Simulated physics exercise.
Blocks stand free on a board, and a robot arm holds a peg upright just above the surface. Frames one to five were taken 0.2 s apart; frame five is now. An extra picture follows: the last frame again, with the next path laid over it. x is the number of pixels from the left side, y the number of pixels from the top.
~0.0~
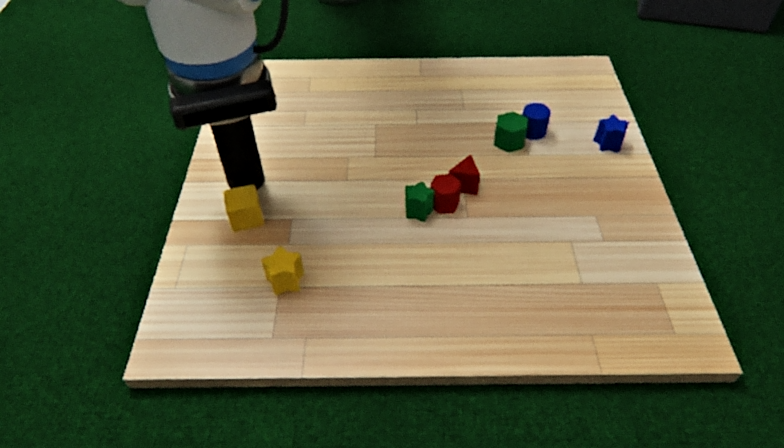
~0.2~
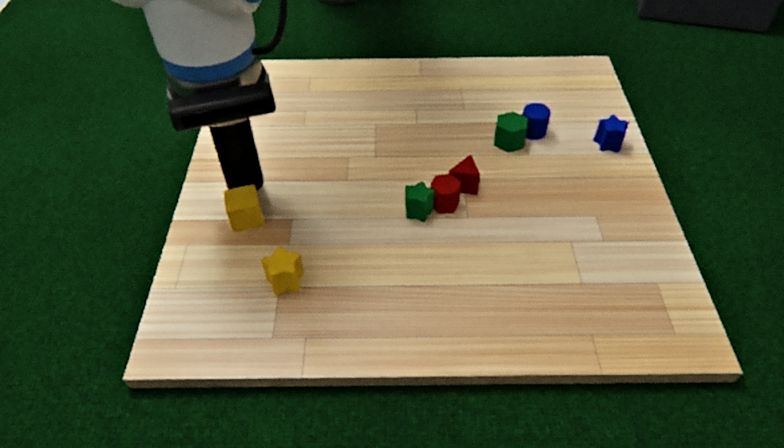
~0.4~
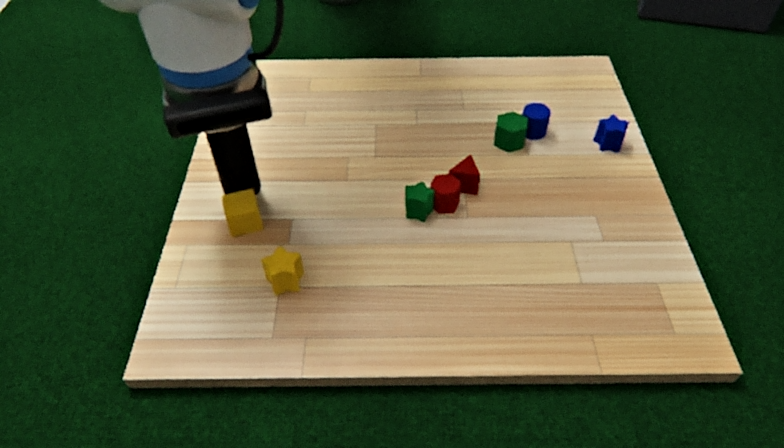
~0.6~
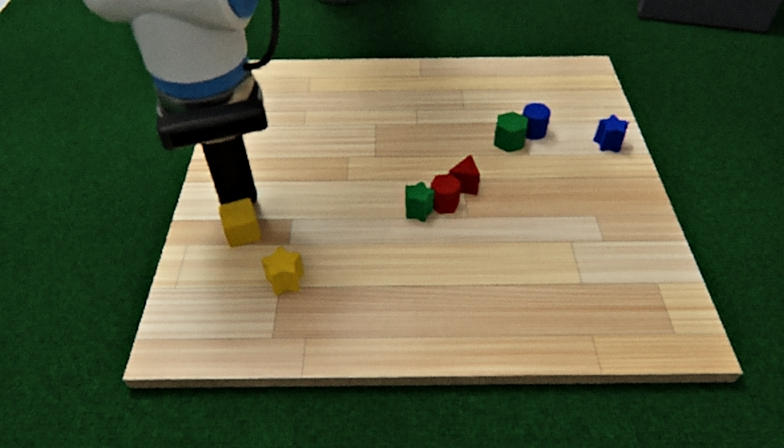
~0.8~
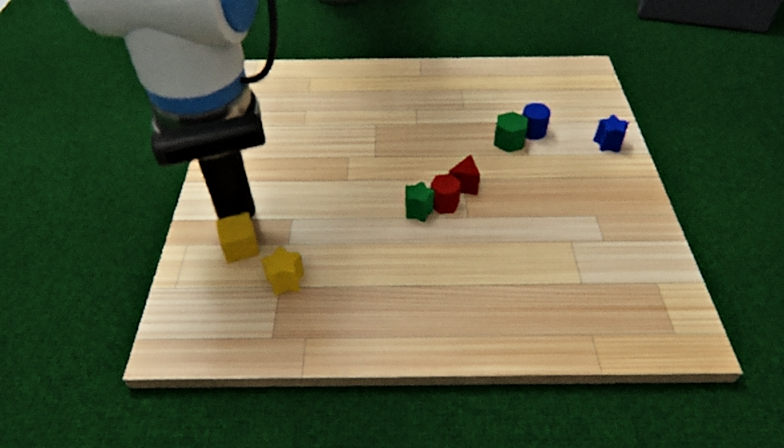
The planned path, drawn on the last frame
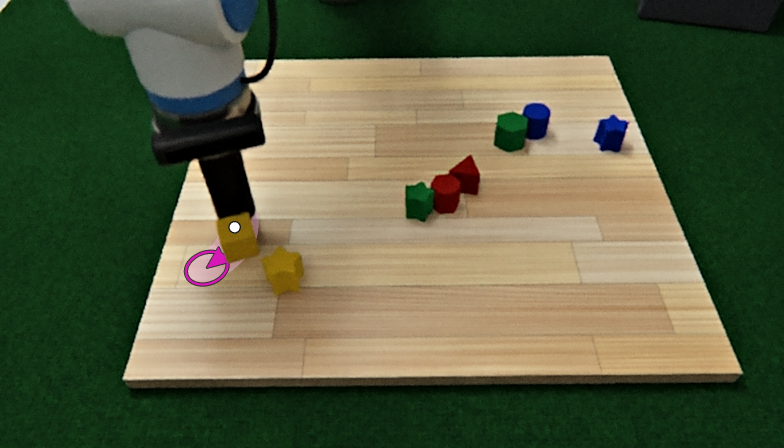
A robot arm with a black peg slowly pushed a yellow cube a short way toward the near edge of a wooden board, bringing it closer to a yellow star, while the other colored blocks stayed still.
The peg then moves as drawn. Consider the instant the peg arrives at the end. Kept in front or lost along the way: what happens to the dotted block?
The block lies off to the side or behind.
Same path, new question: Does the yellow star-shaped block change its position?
Answer: No.
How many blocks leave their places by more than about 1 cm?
There will be one block displaced.
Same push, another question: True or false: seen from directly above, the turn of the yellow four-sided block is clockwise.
This is false.
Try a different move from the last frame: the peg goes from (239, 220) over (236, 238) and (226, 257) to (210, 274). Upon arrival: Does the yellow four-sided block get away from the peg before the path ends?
Short answer: Yes.
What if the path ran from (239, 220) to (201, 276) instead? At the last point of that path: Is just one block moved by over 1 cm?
Yes, that is what happens.
Drawn move, from (239, 220) by way of (237, 237) and (226, 254) to (207, 268); the dot is on the yellow four-sided block.
The first path, step by step. Halfway along, peg at (230, 238); yellow four-sided block at (230, 255).
At the end, peg at (204, 259); yellow four-sided block at (228, 266), turned 20° anticlockwise; yellow star-shaped block still.
